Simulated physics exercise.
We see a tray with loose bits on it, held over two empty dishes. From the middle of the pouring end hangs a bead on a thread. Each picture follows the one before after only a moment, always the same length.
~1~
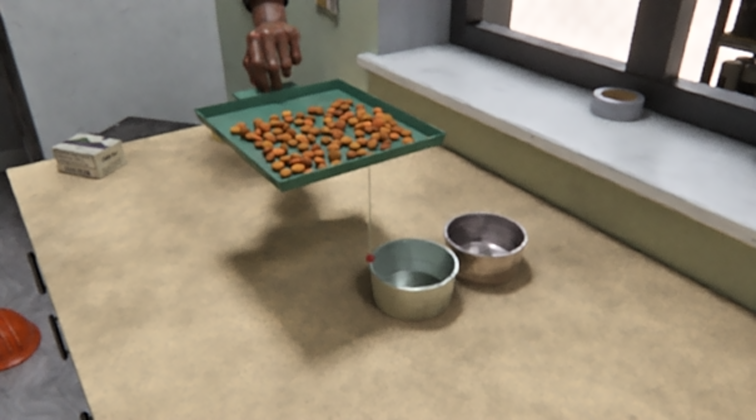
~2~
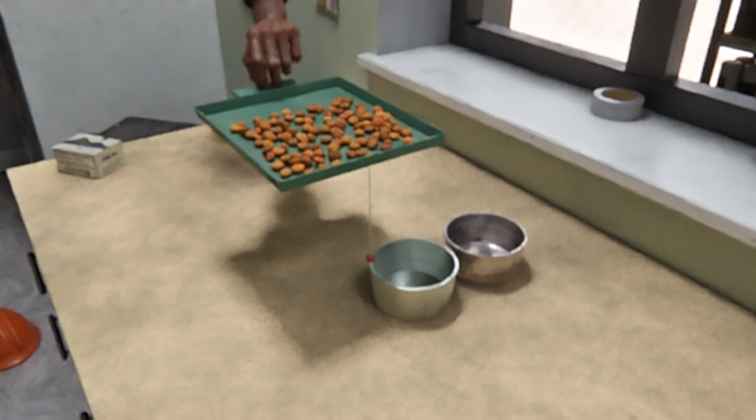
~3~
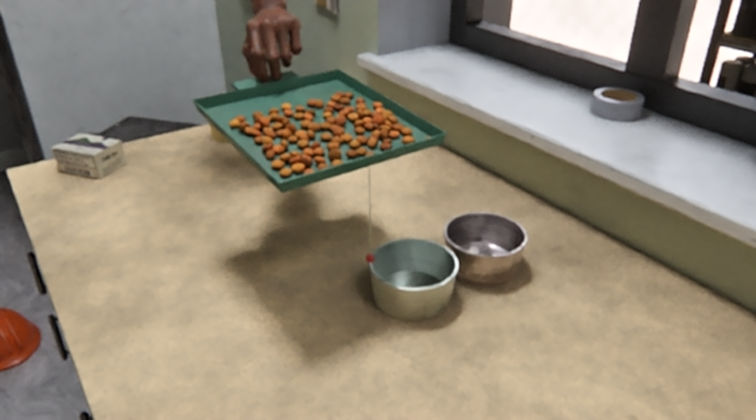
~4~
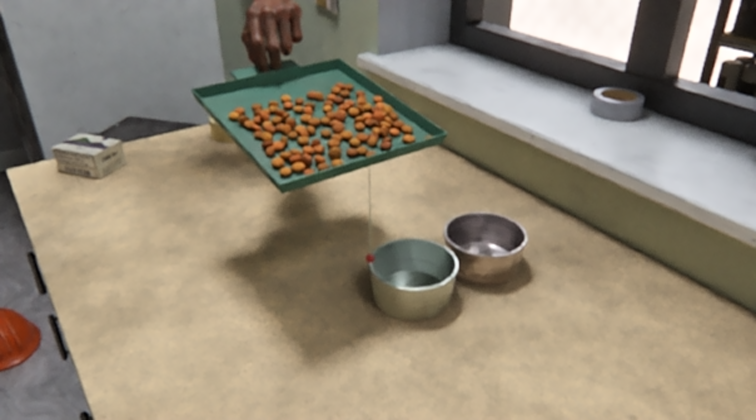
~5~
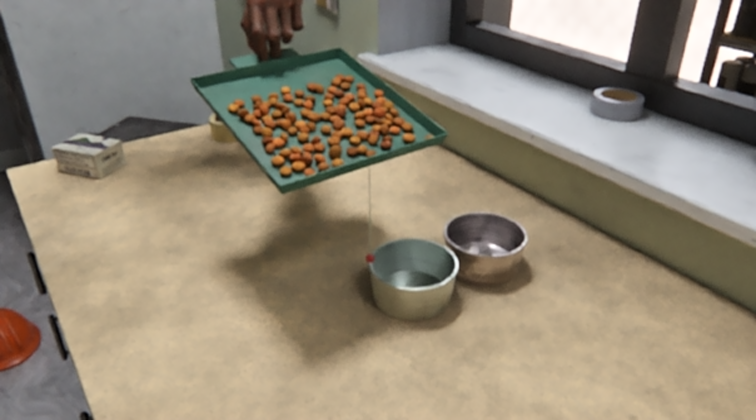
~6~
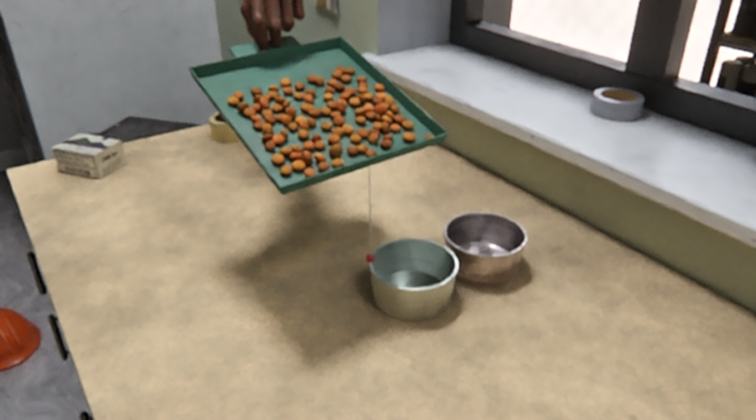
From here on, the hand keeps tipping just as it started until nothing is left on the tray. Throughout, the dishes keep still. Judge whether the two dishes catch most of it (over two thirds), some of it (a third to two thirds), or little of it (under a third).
They catch little of it.
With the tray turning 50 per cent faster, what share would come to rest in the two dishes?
Estimate: Some 20 %.
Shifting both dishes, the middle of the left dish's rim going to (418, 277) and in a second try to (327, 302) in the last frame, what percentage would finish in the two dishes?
Trial 1: 40 percent; trial 2: 70 percent.
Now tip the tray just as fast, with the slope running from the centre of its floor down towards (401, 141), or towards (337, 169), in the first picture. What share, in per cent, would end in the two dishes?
I'd say roughly 60 percent with the first slope, 0 percent with the other.
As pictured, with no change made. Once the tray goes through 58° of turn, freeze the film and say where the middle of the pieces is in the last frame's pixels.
I'd put it at about (350, 129).
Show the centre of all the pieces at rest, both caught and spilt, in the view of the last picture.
Roughly at pixel (378, 344).
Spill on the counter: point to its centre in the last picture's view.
Centre: Close to (371, 356).
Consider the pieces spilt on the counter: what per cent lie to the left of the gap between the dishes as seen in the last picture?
About 80 per cent.
Just after the last frame, tray tipped steeply; almost all on the tray; just a few in the air.
A moment on, tray tipped right over; roughly a quarter on the tray; about a tenth in the left dish; roughly a third outside both; roughly a third in the air.
Further on, tray tipped past a quarter turn; about a tenth in the left dish; the larger part outside both.
When it is over, tray tipped past a quarter turn; about a tenth in the left dish; not one in the right dish; the larger part outside both.
